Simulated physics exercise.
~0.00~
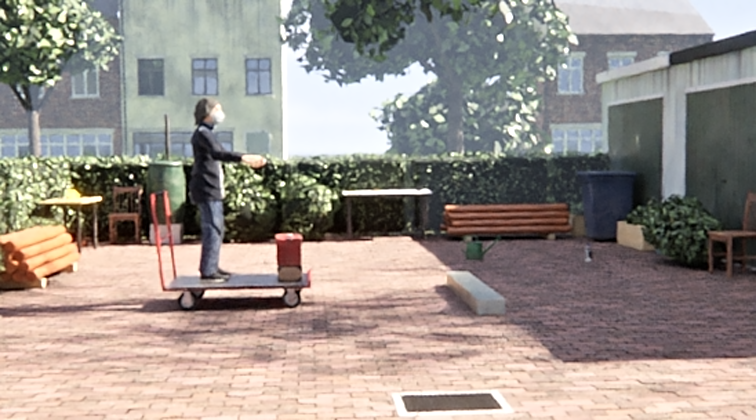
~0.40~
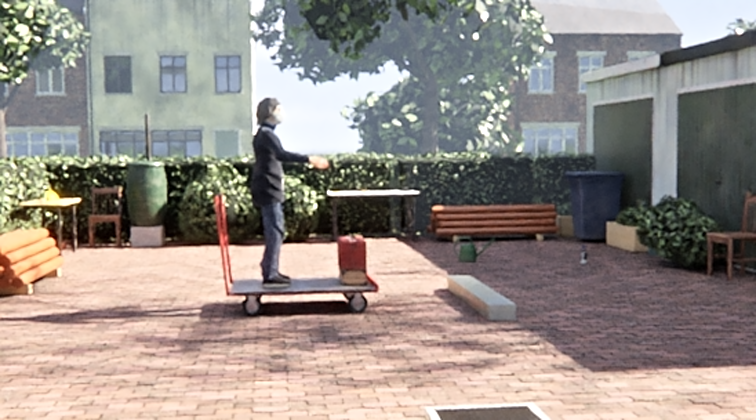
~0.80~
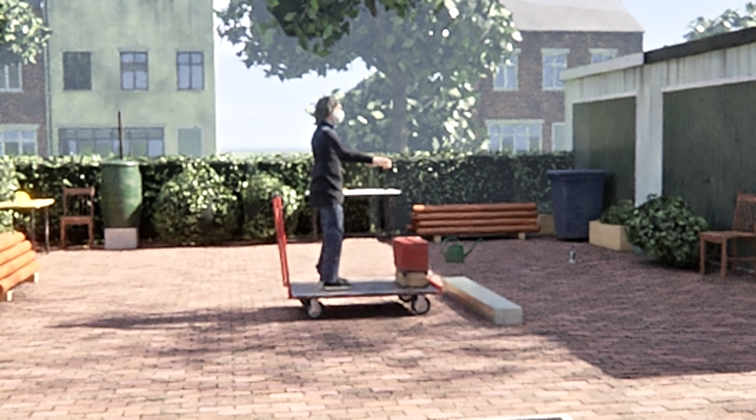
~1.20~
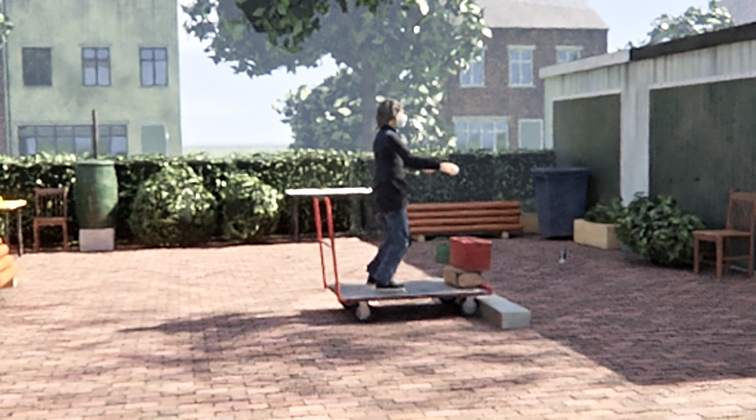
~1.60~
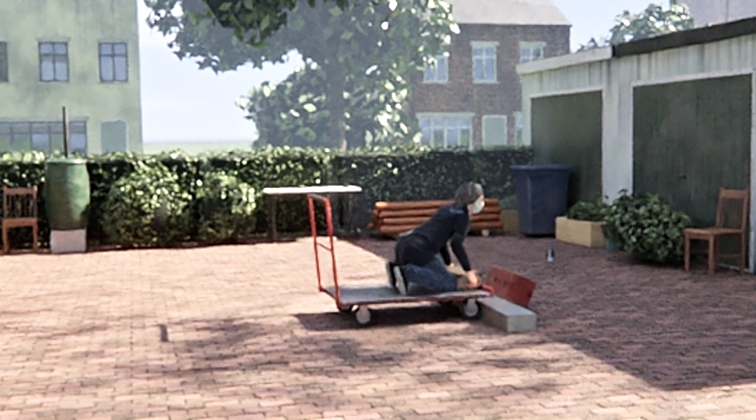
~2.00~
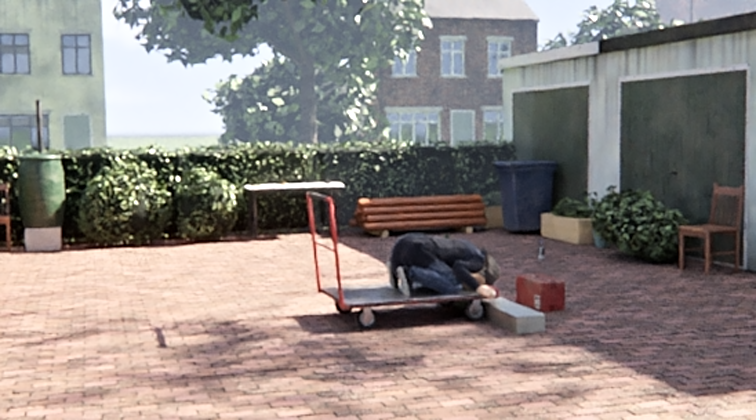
A flat trolley with a red handle rolls rightward across a sunlit brick yard, seen from the side, with a hedge, stacked logs and a dark blue bin behind and garages at right. A person in dark clothes stands on the deck, arms held forward, behind a red parcel resting on a brown case. The trolley meets a pale kerb block and stops. The rider pitches forward onto knees and hands as the red parcel tips over the front edge. It ends upside down on the bricks beyond the kerb, while the rider lies folded on the deck, head low at the front.
